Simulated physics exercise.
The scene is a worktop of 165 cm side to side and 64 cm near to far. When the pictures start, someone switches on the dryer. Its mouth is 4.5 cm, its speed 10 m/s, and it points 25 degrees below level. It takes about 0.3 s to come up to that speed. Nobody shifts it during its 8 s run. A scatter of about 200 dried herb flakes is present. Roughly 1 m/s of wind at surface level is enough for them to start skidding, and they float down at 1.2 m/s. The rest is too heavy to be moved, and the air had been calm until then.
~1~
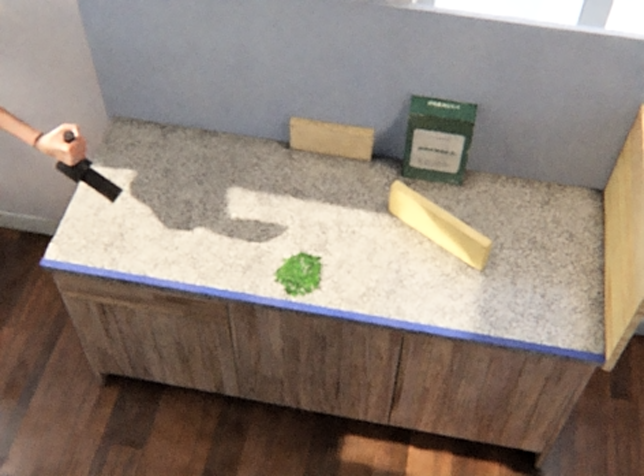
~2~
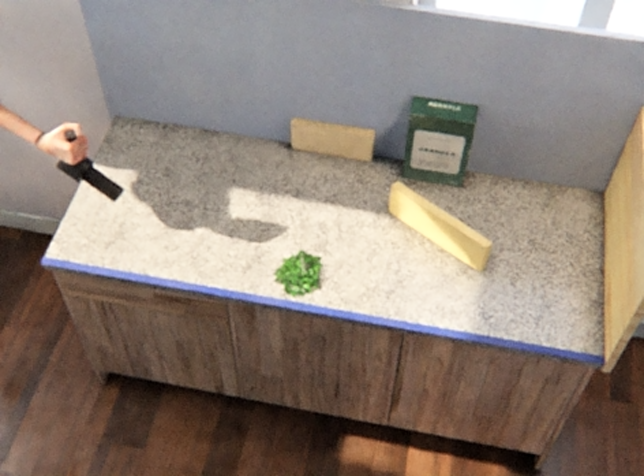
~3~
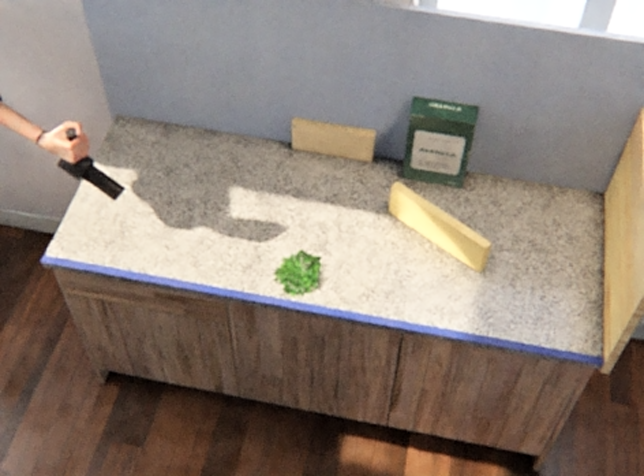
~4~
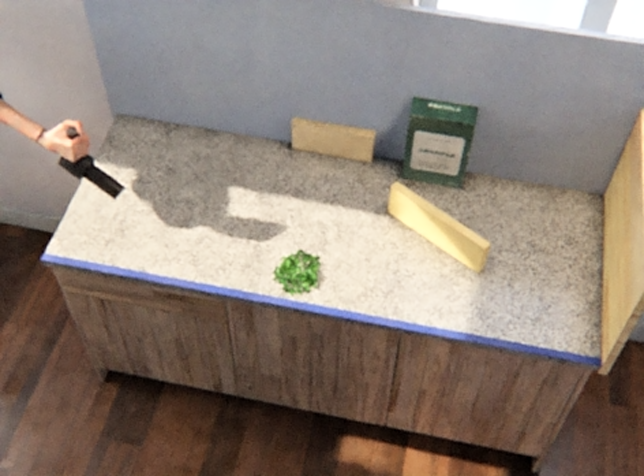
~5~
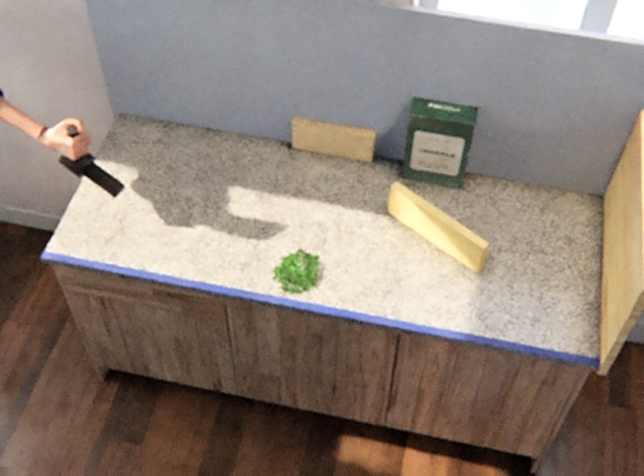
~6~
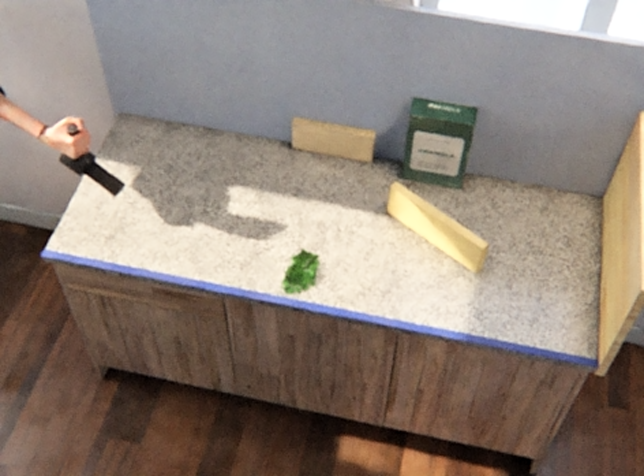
On a pale speckled worktop, a hand holds a dark dryer still at left, the green herb pile shifting slightly rightward last.
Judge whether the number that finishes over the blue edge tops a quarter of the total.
Threshold crossed.
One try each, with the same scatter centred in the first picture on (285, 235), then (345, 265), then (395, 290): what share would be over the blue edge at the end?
In turn: 0 per cent, 30 per cent, 60 per cent.
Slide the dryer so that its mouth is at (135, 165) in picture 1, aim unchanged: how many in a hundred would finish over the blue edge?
In that case roughly 100 percent.
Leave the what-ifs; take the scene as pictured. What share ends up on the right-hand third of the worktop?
I'd put it at about 25 percent.
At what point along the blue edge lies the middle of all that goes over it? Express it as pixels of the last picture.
The middle crossing sits close to (449, 338) in the last picture.
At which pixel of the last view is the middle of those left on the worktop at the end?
Their middle sits at about (591, 336) in the last picture.
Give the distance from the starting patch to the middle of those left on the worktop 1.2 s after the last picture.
The centre sits some 85 cm from where it began.
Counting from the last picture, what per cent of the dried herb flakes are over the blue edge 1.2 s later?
I reckon close to 70 %.
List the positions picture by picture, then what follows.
In the first picture, the middle of the dried herb flakes is near (300, 274), none has stirred yet and the mouth of the dryer is at (119, 197).
In the second picture, the middle of the dried herb flakes is near (300, 273), none has stirred yet and the blue edge is centred on (312, 312).
In the third picture, the middle of the dried herb flakes is near (299, 272), none has stirred yet, the top of a board is at (440, 214) and the top of a board is at (333, 127).
In the fourth picture, the middle of the dried herb flakes is near (298, 272) and none has stirred yet.
In the fifth picture, the middle of the dried herb flakes is near (298, 271) and none has stirred yet.
In the sixth picture, the middle of the dried herb flakes is near (298, 272), the farthest in sight from the dryer is at (313, 284) and about 25 % have left their places.
Then, 1.2 s after the last picture, 26 % are on the move or not yet settled, 71 % are over the blue edge; the middle of those still in play is near (586, 334).
Then, 2.2 s after the last picture, 25 % are on the move or not yet settled, 71 % are over the blue edge; the middle of those still in play is near (593, 340).
Then, 4.1 s after the last picture, 20 % are on the move or not yet settled, 74 % are over the blue edge; the middle of those still in play is near (591, 335).
Then, 7.7 s after the last picture, at the end, 76 % are over the blue edge; the middle of those still in play is near (591, 336).
